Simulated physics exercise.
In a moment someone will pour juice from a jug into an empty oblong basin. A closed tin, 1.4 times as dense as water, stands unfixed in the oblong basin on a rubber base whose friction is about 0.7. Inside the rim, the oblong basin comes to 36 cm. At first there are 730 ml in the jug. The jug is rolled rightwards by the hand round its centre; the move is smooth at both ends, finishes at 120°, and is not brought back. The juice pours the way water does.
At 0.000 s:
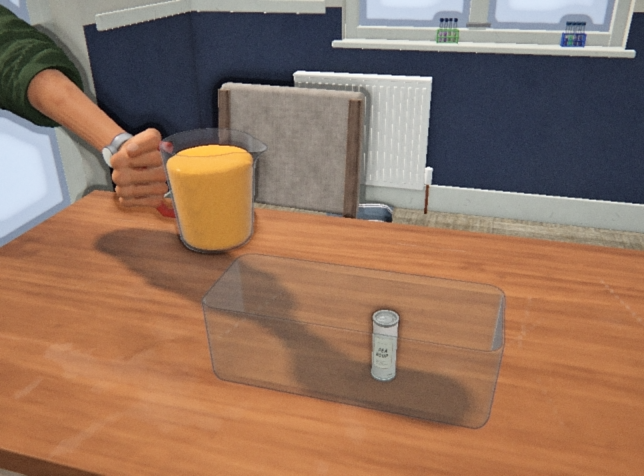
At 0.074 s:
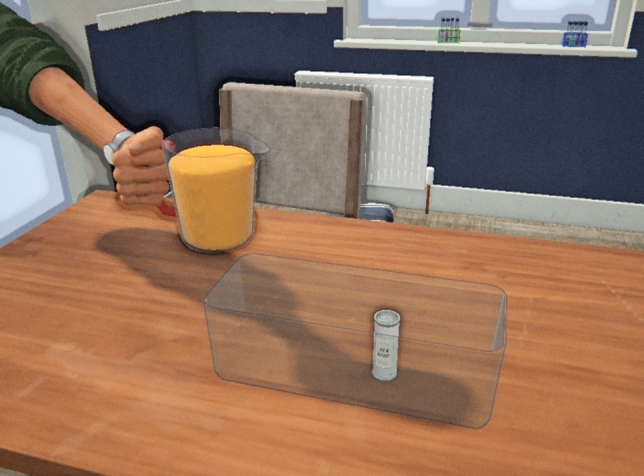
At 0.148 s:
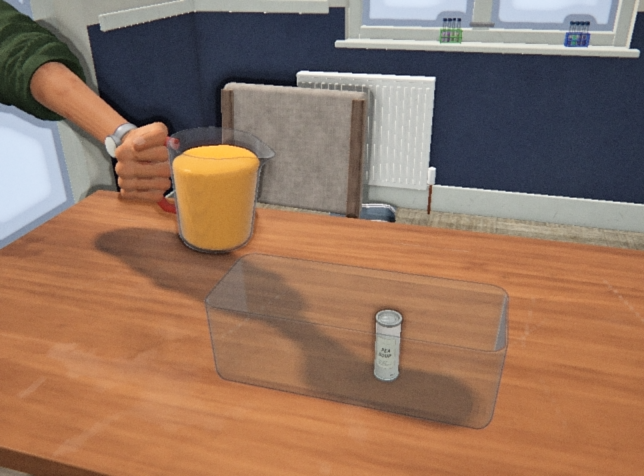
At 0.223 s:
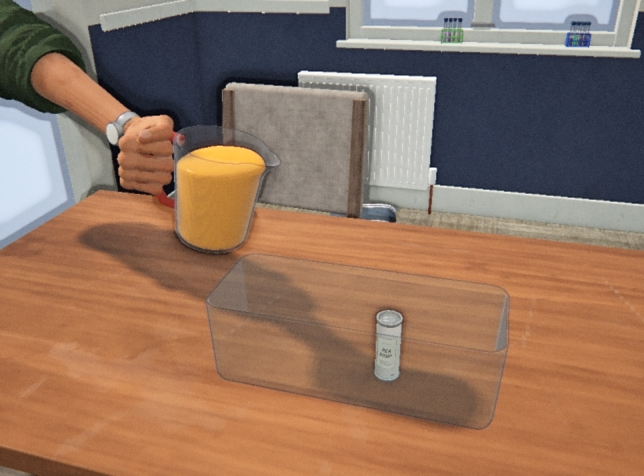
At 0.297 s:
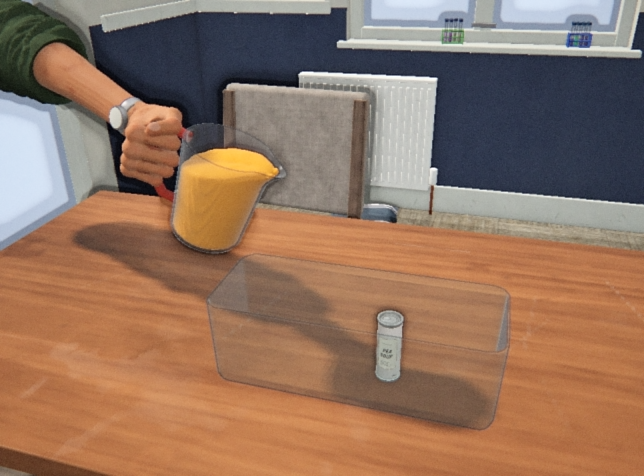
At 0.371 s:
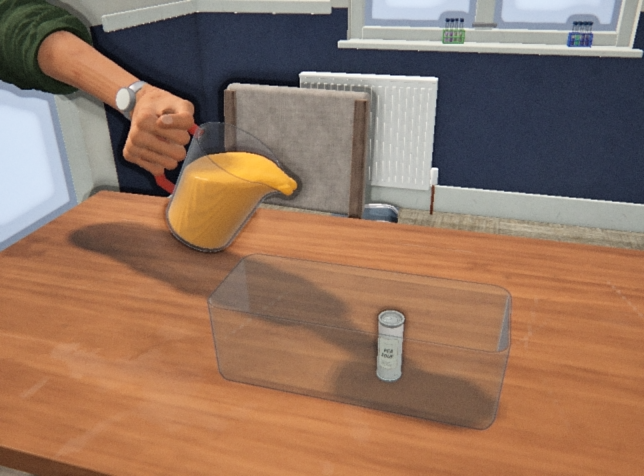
On a wooden table, a hand smoothly tilts a jug of orange juice rightwards beside a clear basin holding a closed tin.
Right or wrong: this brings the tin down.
Wrong, the tin stays up.
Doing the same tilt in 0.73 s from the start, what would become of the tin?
In that case the tin stays vertical.
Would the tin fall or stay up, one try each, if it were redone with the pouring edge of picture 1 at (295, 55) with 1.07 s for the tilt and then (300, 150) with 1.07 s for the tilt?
The tin overturns the first time and stays vertical the second time.
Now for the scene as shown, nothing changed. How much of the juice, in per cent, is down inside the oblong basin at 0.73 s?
I reckon close to 28 percent of it.
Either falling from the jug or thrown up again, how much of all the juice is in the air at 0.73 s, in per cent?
Near 20 per cent at that time.
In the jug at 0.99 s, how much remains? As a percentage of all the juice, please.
Around 5 in a hundred.
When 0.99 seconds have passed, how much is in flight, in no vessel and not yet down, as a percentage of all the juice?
Near 5 percent.
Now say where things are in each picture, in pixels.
The first frame shows tilt 0°; pouring edge (267, 148); surface from (174, 154) to (253, 161); the oblong basin's rim runs from (221, 278) to (504, 319); the tin's top is at (386, 320).
The second frame shows tilt 1°; pouring edge (270, 150); surface from (177, 153) to (255, 162).
The third frame shows tilt 6°; pouring edge (275, 155); surface from (180, 153) to (259, 163).
The fourth frame shows tilt 12°; pouring edge (281, 164); surface from (185, 156) to (266, 165).
The fifth frame shows tilt 21°; pouring edge (287, 176); surface from (188, 161) to (278, 170).
The sixth frame shows tilt 32°; pouring edge (291, 190); surface from (185, 173) to (287, 180); 1 per cent is over the edge.
By 0.73 s the tilt is 93° and 52 per cent is still to pour; the tin stands where it began.
By 0.99 s the tilt is 119° and 5 per cent is still to pour; the tin stands where it began.
By 1.27 s the tilt is 120° and 0 per cent is still to pour; the tin stands where it began.
By 1.57 s the tilt is 120° and 0 per cent is still to pour; the tin stands where it began.
At rest the tin stands where it began.
